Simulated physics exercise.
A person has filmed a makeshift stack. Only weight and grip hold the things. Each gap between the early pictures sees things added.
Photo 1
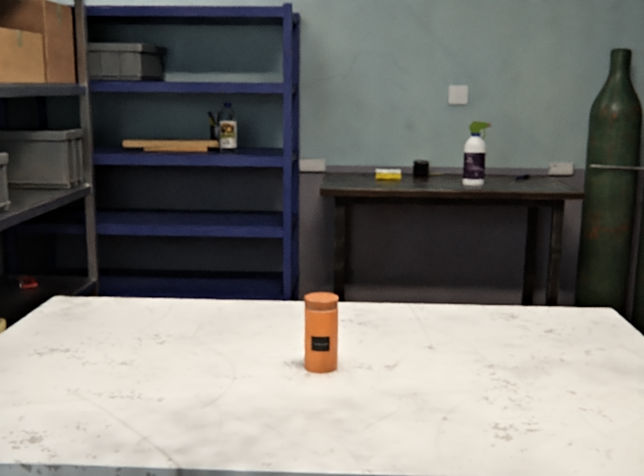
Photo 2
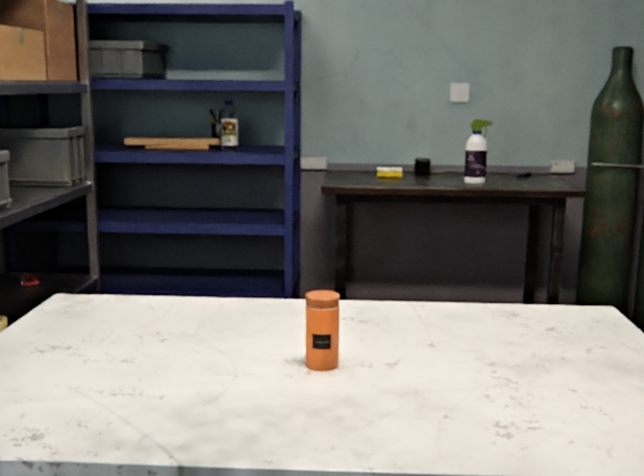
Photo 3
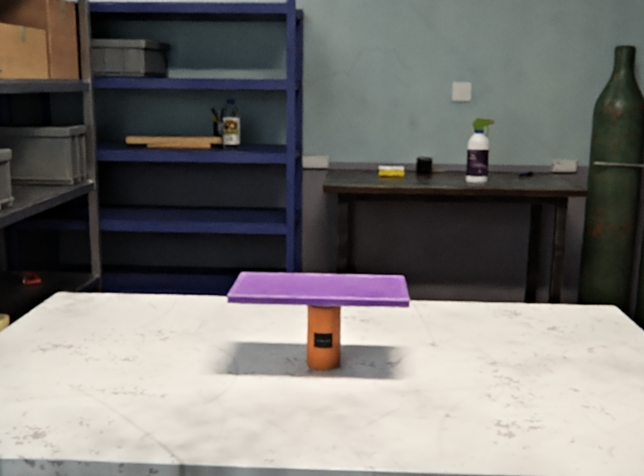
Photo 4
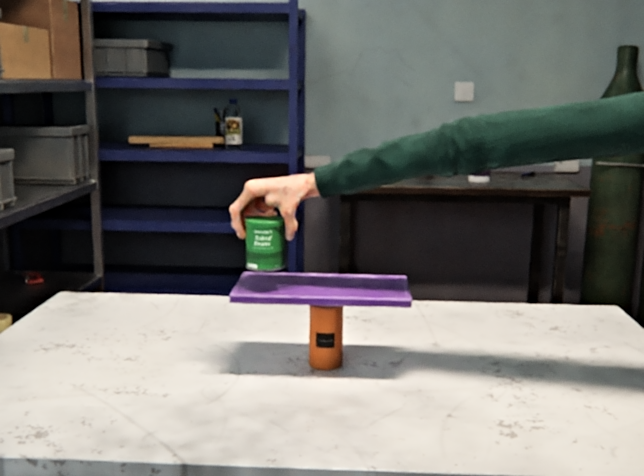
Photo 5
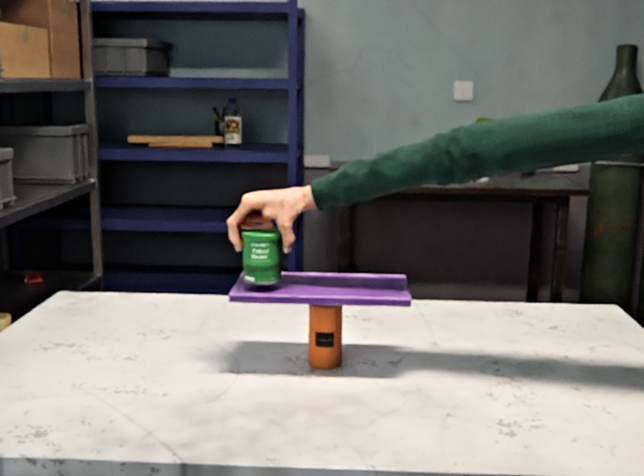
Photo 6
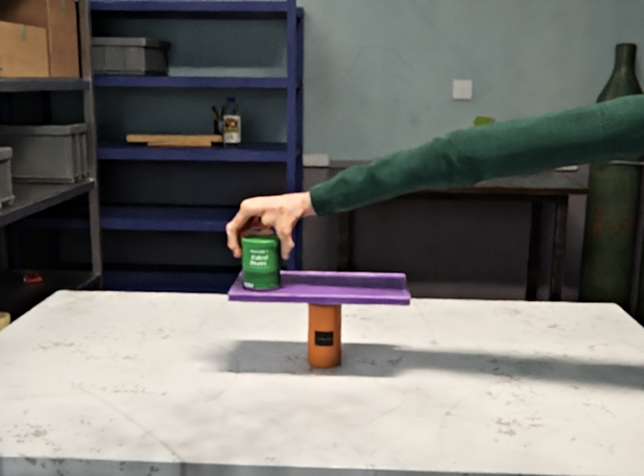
In a workshop, a purple tray appears atop an orange jar, then a hand lowers a green tin onto its left side.
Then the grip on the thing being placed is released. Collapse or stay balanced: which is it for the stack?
It will not stand firm.
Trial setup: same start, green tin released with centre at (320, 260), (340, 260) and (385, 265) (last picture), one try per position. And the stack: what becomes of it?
Stands firm, stands firm, topples.
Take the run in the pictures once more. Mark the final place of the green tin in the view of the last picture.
It ends near (224, 355).
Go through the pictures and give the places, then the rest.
In the first picture, the last thing is not in view yet; orange jar (321, 332).
In the second picture, the last thing is not in view yet; orange jar (322, 330).
In the third picture, the last thing is not in view yet; orange jar (324, 329).
The fourth picture shows on its way; green tin (265, 243); orange jar (326, 329).
The fifth picture shows on its way; green tin (262, 256); orange jar (326, 328).
The sixth picture shows in place under the hand; green tin (262, 262); orange jar (325, 327).
Then, 0.40 s after the last picture, green tin now fallen; purple lid tipped 55° from how it was.
Then, 0.50 s after the last picture, purple lid tipped 70° from how it was.
Then, 0.80 s after the last picture, purple lid tipped 66° from how it was.
At rest, fallen, green tin; tipped over in the stack, purple lid; orange jar in place. Seen from the same camera at the end, green tin near (224, 355). The stack gives way.
